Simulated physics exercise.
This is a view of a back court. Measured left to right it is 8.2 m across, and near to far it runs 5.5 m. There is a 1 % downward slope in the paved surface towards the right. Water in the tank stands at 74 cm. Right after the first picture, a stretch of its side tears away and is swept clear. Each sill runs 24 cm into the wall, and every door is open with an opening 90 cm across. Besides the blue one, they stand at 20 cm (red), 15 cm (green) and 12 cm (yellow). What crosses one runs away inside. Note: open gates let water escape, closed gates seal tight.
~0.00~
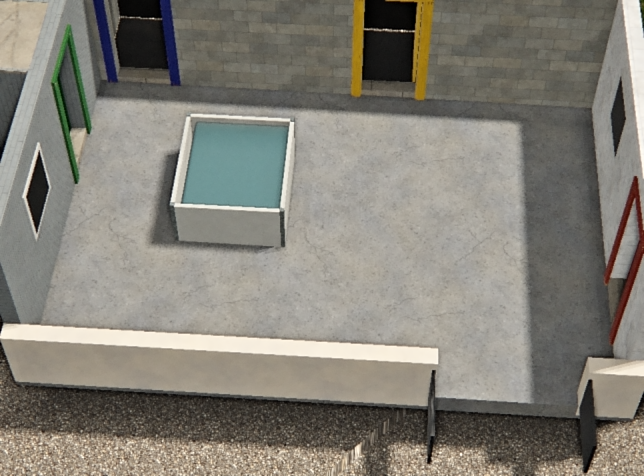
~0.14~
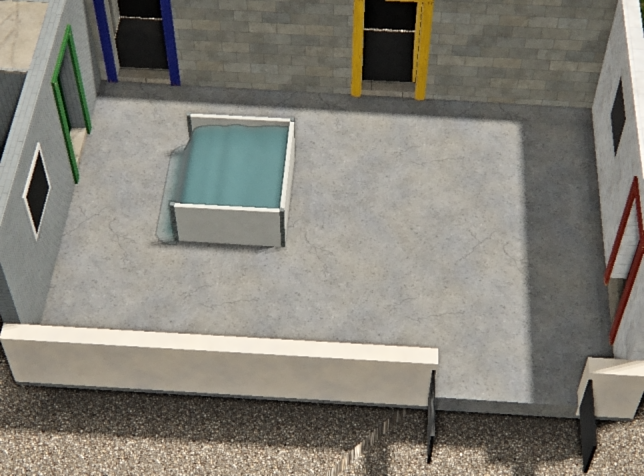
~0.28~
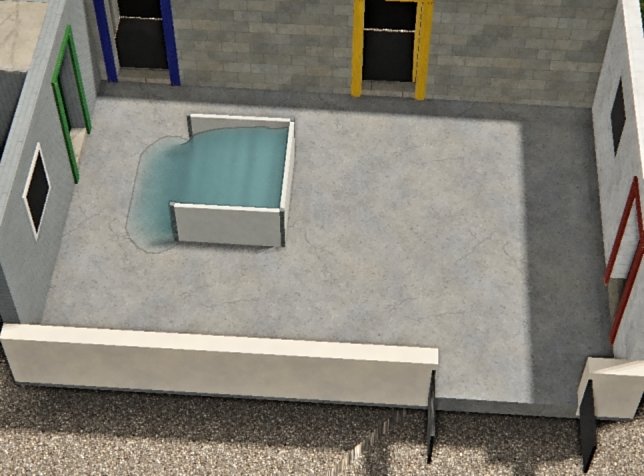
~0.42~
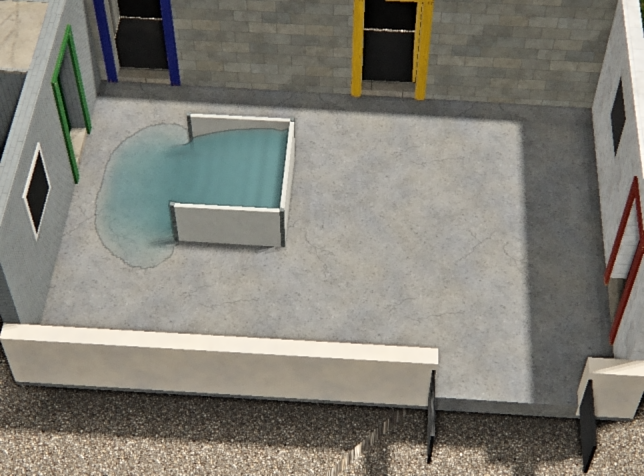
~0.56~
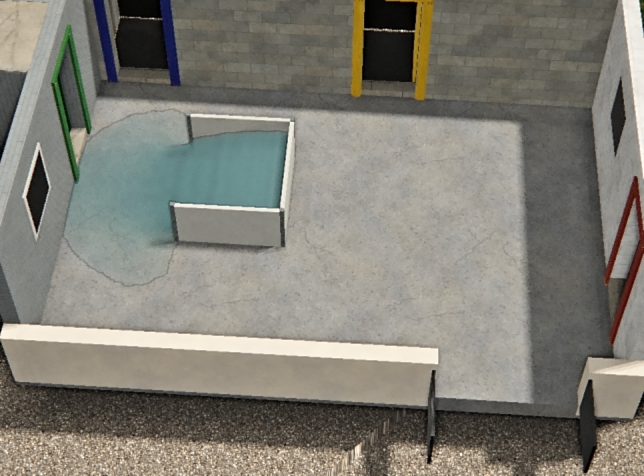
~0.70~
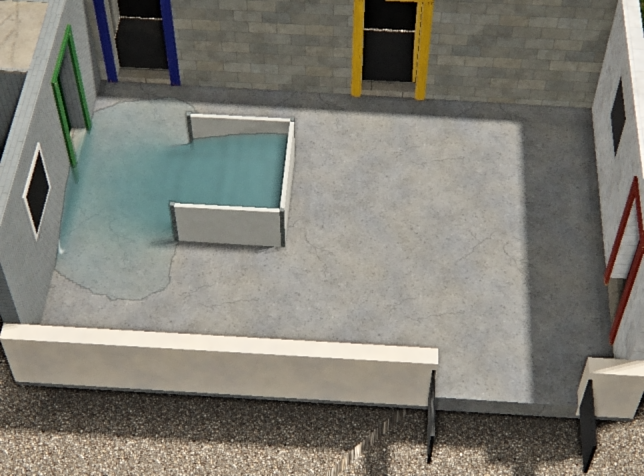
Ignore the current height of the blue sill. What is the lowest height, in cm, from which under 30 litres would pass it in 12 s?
19 cm.
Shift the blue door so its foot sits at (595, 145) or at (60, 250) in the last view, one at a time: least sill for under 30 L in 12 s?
Roughly 7.0 cm for the first and 21 cm for the second.
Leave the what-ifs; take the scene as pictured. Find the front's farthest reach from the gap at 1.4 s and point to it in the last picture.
Around (33, 356).
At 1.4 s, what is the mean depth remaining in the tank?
The average depth is some 29 cm.
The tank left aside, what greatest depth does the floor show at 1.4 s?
Around 43 centimetres.
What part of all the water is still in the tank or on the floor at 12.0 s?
Roughly 80 percent of the water remains.
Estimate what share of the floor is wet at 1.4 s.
About 15 per cent.
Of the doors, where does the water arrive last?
That would be the red door.
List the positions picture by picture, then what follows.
The first picture shows still water, 74 cm deep, in the tank at (234, 165); the blue door at (138, 38) is dry.
In the second picture, water pours out at (186, 184) and has run 0.3 m, to (163, 235); about 9 cm deep outside, 74 cm at the back.
In the third picture, water pours out at (186, 185) and has run 0.7 m, to (132, 230); about 12 cm deep outside, 71 cm at the back.
In the fourth picture, the front is at (100, 213), 1.3 m from the gap at (186, 186); 2.8 m2 of floor is wet, 64 cm left at the back.
In the fifth picture, water pours out at (186, 186) and has run 1.8 m, to (66, 226); about 8 cm deep outside, 63 cm at the back.
In the sixth picture, the front is at (65, 169), 1.9 m from the gap at (186, 186); 5.6 m2 of floor is wet, 58 cm left at the back; the blue door at (138, 38), 2.6 m from the gap, is still 0.6 m from the nearest water.
After 1.4 s water covers 15 % of the floor, deepest (43 cm) near (84, 200); 10 cm at the blue door, 0 litres in over its 10 cm sill.
After 3.0 s water covers 35 % of the floor, deepest (26 cm) near (101, 84); 22 cm at the blue door, 75 litres in over its 10 cm sill.
After 12.0 s water covers 90 % of the floor, deepest (8 cm) near (593, 177); 1 cm at the blue door, 130 litres in over its 10 cm sill.
At the blue door as built, the water arrived by 1.0 s and peaked near 23 cm at 2.4 s.
With a sill of 17.5 cm, 41 litres would have come in within the 12 s; with 24 cm, 11 litres. So under 30 litres takes about 19 cm.
